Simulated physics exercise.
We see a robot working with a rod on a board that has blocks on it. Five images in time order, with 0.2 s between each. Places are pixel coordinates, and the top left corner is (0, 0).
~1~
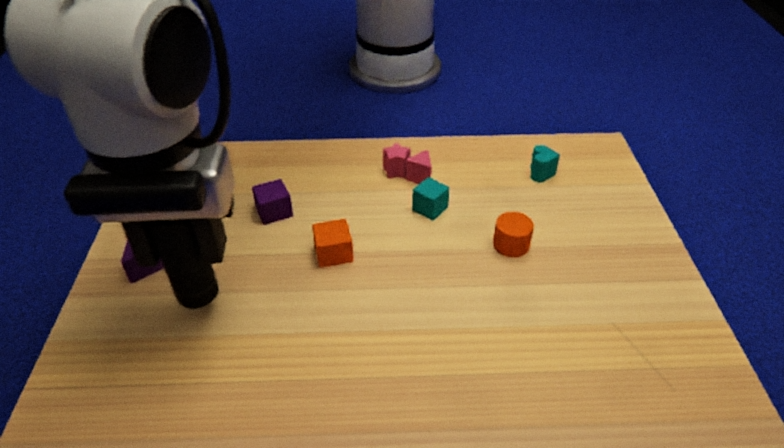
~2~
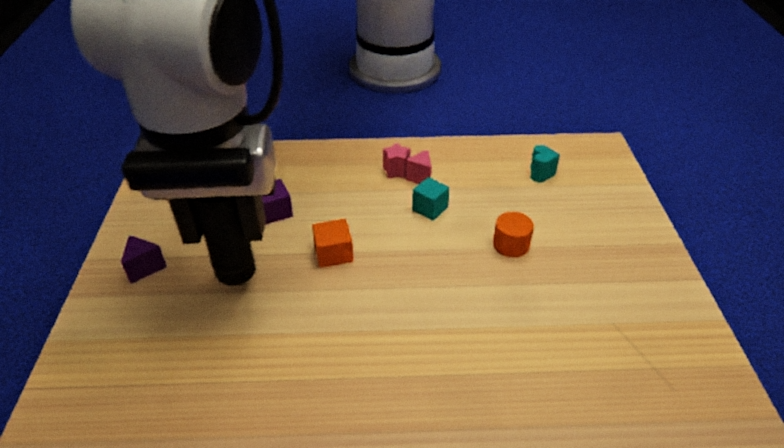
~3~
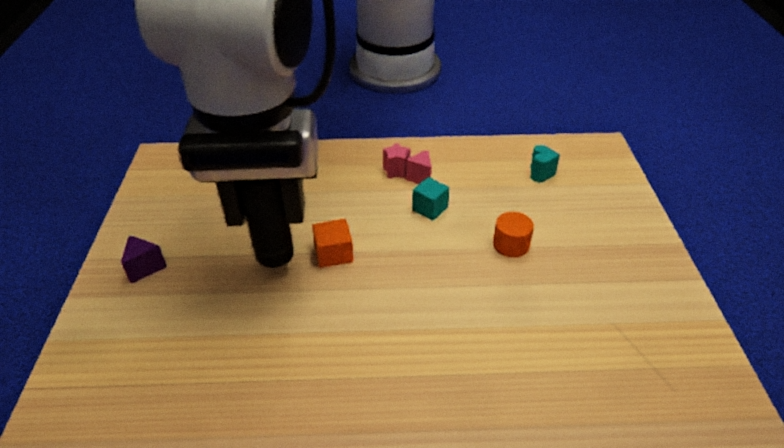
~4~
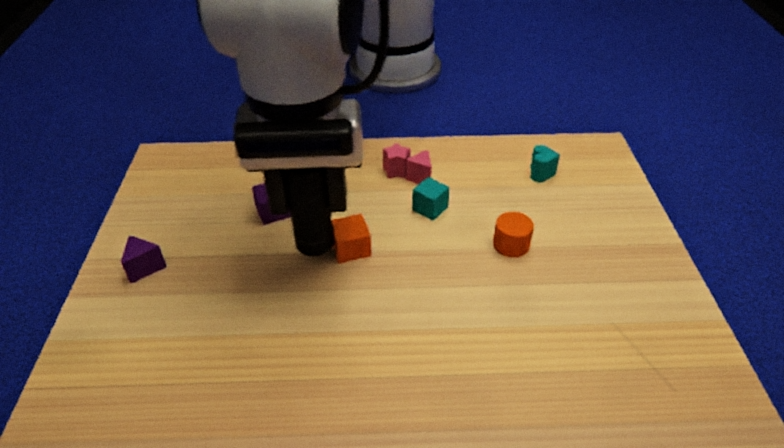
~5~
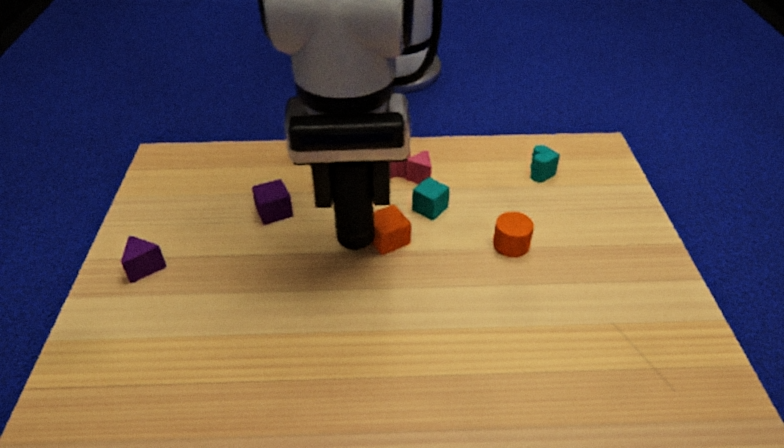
To begin with, a robot arm holds a dark rod at the left of a wooden board scattered with purple, orange, pink and turquoise blocks. The rod moves right to the orange square block, then pushes it rightward, closer to the turquoise square block.
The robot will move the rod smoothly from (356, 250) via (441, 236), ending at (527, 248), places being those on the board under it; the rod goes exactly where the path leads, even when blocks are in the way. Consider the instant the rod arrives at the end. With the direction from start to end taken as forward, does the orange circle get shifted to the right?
That would be a yes.
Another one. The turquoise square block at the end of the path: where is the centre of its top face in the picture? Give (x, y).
So, by the moment the path ends, you'll find the top centre of the turquoise square block at (445, 176).
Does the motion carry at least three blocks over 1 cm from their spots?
Short answer: Yes.
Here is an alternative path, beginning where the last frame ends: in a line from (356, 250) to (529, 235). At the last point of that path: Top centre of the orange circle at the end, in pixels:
Around pixel (570, 227).
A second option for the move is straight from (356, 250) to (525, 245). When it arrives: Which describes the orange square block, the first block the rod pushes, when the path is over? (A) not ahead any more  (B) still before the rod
My answer is option A.
The first path, step by step. One third of the way, rod (414, 227); orange square block (442, 204), turned 20° anticlockwise; turquoise square block (440, 181), turned 20° anticlockwise.
Two thirds of the way, rod (472, 224); orange square block (474, 193), turned 45° anticlockwise; turquoise square block (445, 176), turned 60° anticlockwise.
At the end, rod (530, 235); orange square block (474, 193), turned 45° anticlockwise; turquoise square block (445, 176), turned 60° anticlockwise; orange circle (570, 232).
